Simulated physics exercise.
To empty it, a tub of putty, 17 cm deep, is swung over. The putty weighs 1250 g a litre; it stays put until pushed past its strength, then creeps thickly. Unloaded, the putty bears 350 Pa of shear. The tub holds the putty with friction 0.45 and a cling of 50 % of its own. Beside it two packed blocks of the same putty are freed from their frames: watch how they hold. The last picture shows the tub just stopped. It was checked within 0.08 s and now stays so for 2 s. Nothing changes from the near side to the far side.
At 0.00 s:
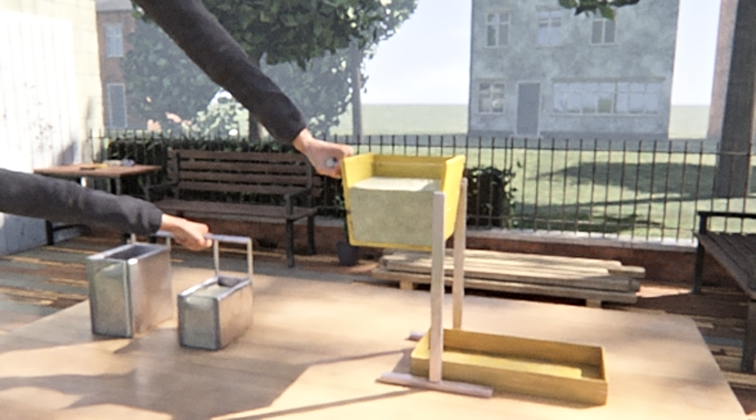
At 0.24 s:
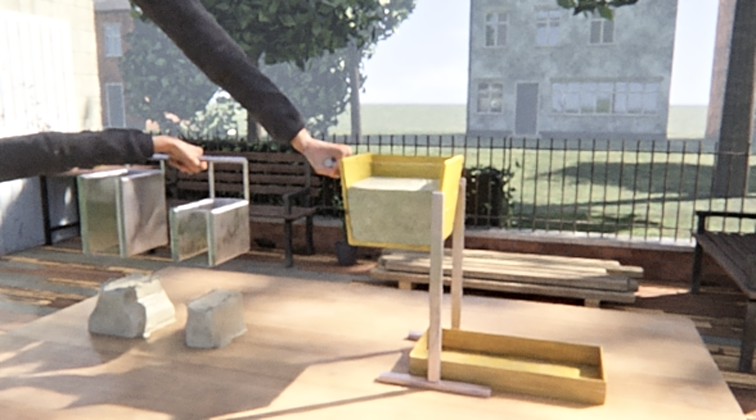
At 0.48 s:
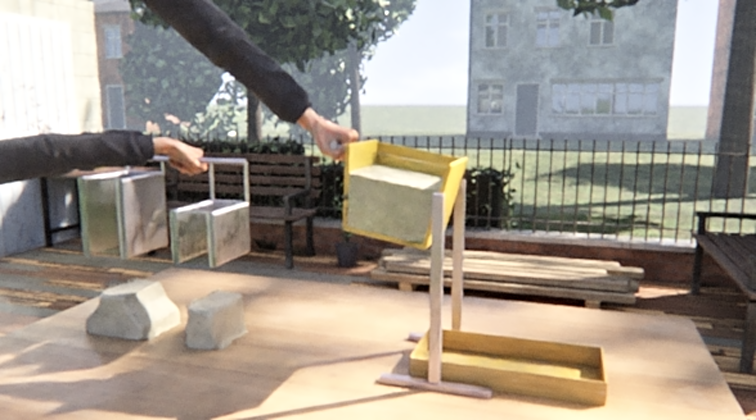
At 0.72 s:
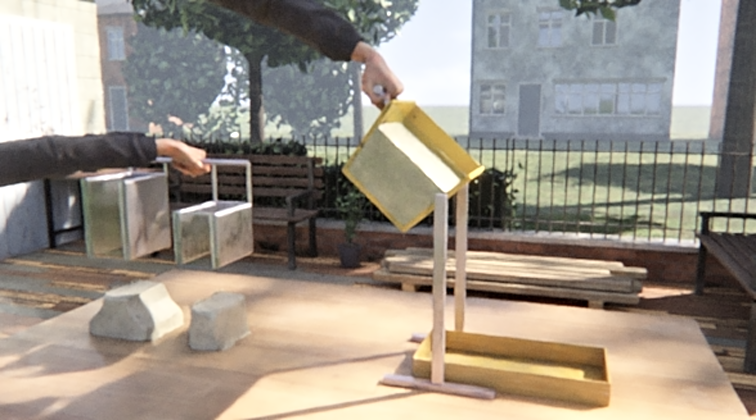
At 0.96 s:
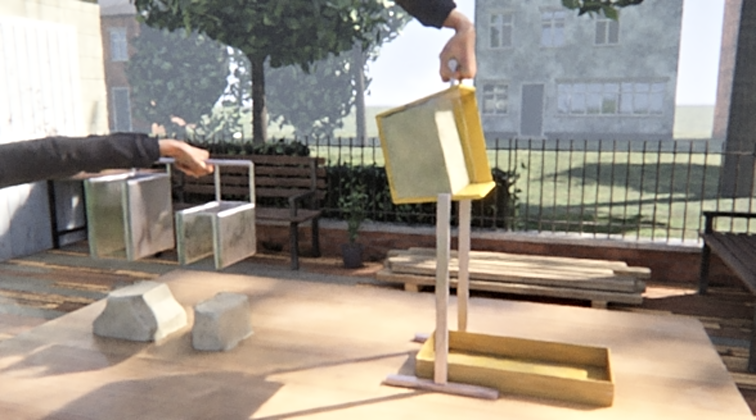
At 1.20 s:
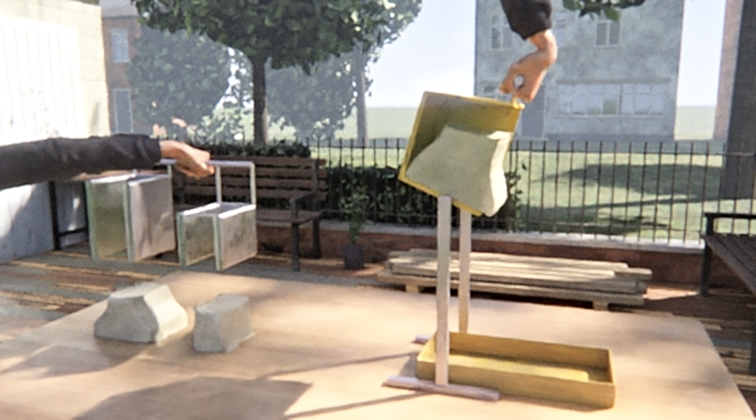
A person's hand lifted two metal boxes off a pair of grey blocks, which sagged a little, while another hand swung a yellow tub over to the right until the grey putty inside bulged out.
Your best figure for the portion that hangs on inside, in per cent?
It comes to some 0 %.
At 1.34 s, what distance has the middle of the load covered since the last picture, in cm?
About 11 cm.
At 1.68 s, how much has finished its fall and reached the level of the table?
Some 100 per cent.
After 1.34 s, the tub is at 106 degrees and holds 41 %.
After 1.51 s, the tub is at 106 degrees and holds 0 %.
After 1.68 s, the tub is at 106 degrees and holds 0 %.
After 1.85 s, the tub is at 106 degrees and holds 0 %.
After 3.20 s, at the end, the tub is at 106 degrees and holds 0 %.
